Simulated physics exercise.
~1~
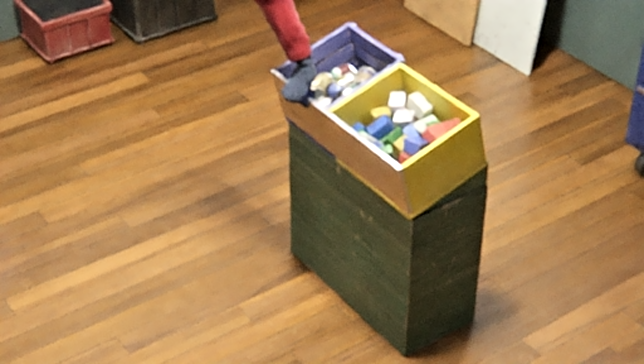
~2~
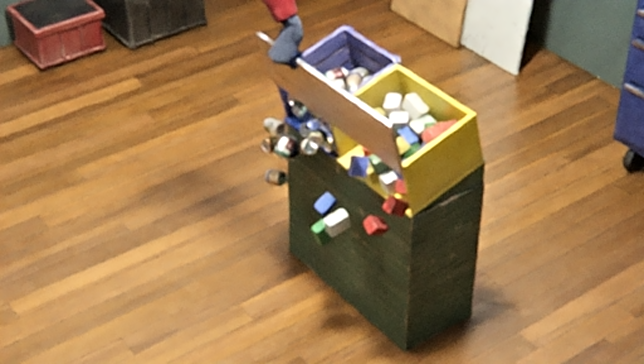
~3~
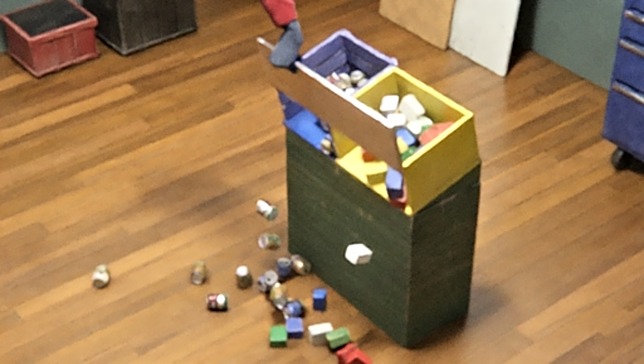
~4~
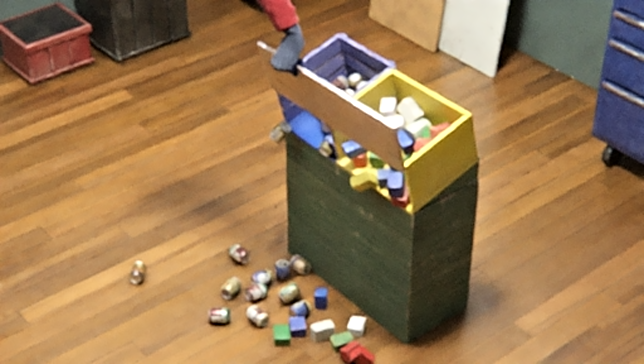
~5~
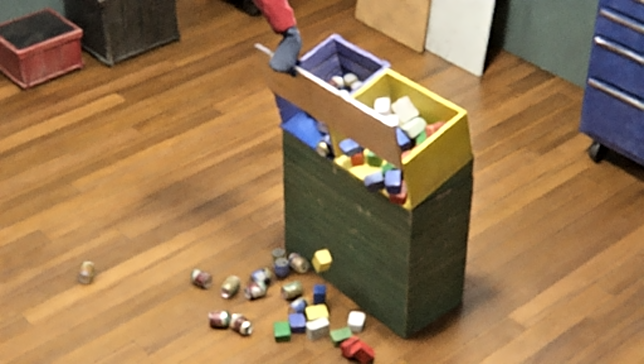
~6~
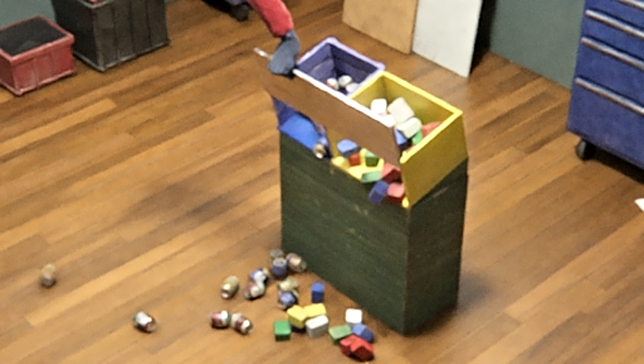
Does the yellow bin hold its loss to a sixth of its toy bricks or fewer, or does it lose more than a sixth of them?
The yellow bin loses more than a sixth of its toy bricks, which end up on the floor beside the stand.
